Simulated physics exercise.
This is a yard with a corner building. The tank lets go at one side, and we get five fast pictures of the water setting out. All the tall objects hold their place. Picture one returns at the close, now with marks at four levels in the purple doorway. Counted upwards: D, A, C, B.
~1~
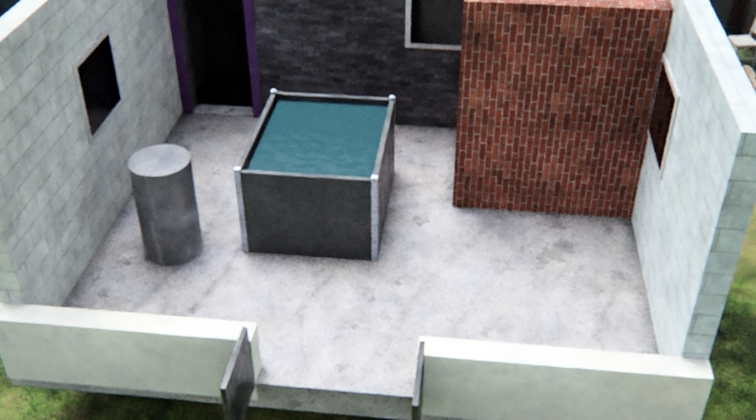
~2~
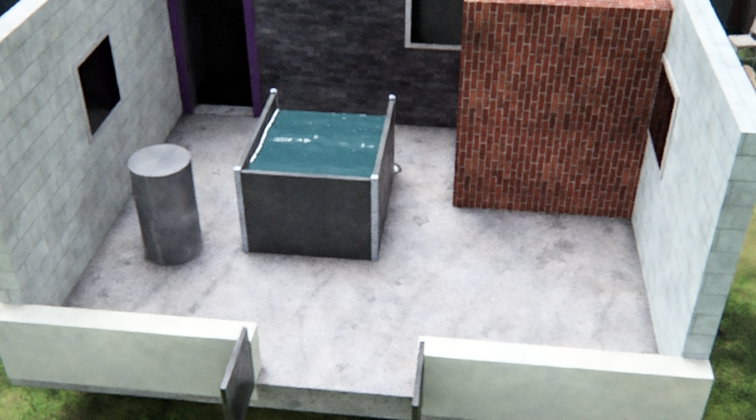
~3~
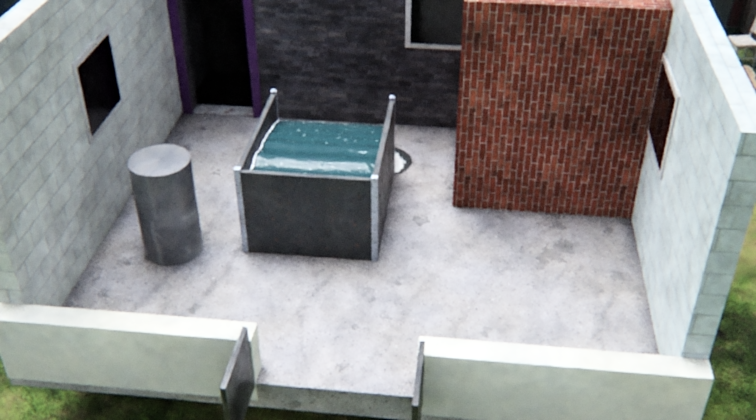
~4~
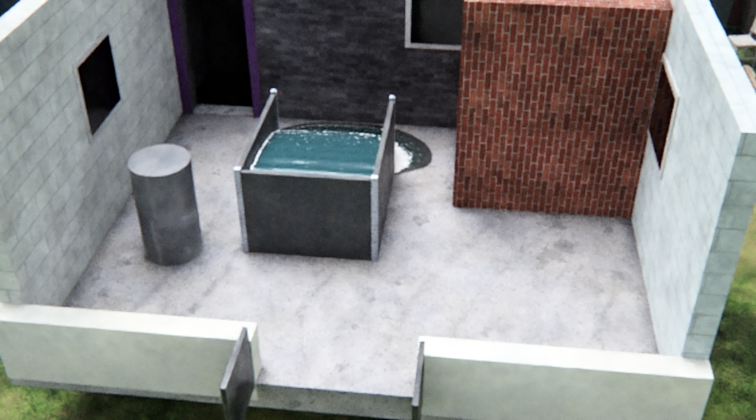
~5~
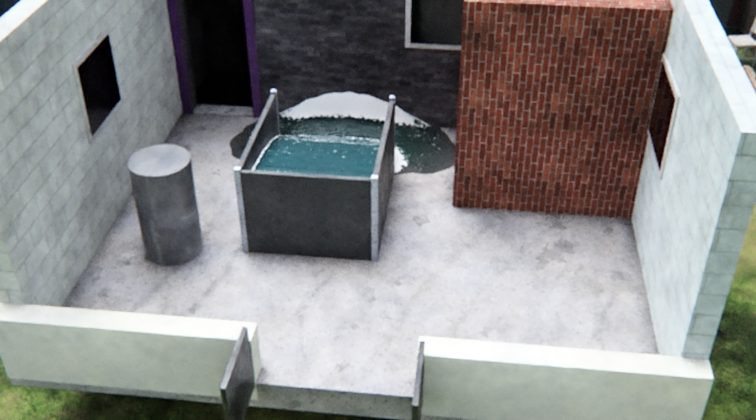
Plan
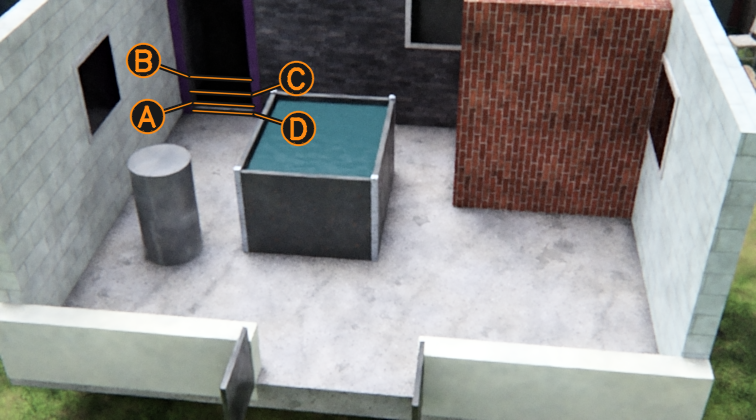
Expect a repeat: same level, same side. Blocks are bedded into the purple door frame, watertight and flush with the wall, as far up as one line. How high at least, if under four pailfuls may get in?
That is line C.
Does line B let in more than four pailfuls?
No.
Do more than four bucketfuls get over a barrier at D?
Yes, it does.
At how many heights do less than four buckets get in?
Two of the four.
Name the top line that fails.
It is A.
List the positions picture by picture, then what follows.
Water in the tank at rest, its middle at (320, 139); foot of the purple doorway at (223, 115); open gate at (337, 325), in the first frame.
Water covers 2 % of the ground, its front hidden from here, in the second frame.
Water covers 5 % of the ground, its front hidden from here, in the third frame.
In the fourth frame, 10 % of the ground under water, visible out to (423, 156).
In the fifth frame, 14 % of the ground under water, visible out to (432, 127).
In orange, A at (222, 104); B at (219, 78); C at (221, 93); D at (223, 112); from the bottom up D, A, C, B.
Choosing A, about 10 bucketfuls get in.
Choosing B, a splash gets over, under a bucket.
Choosing C, a bucket or two gets in.
Choosing D, dozens of bucketfuls pour in.
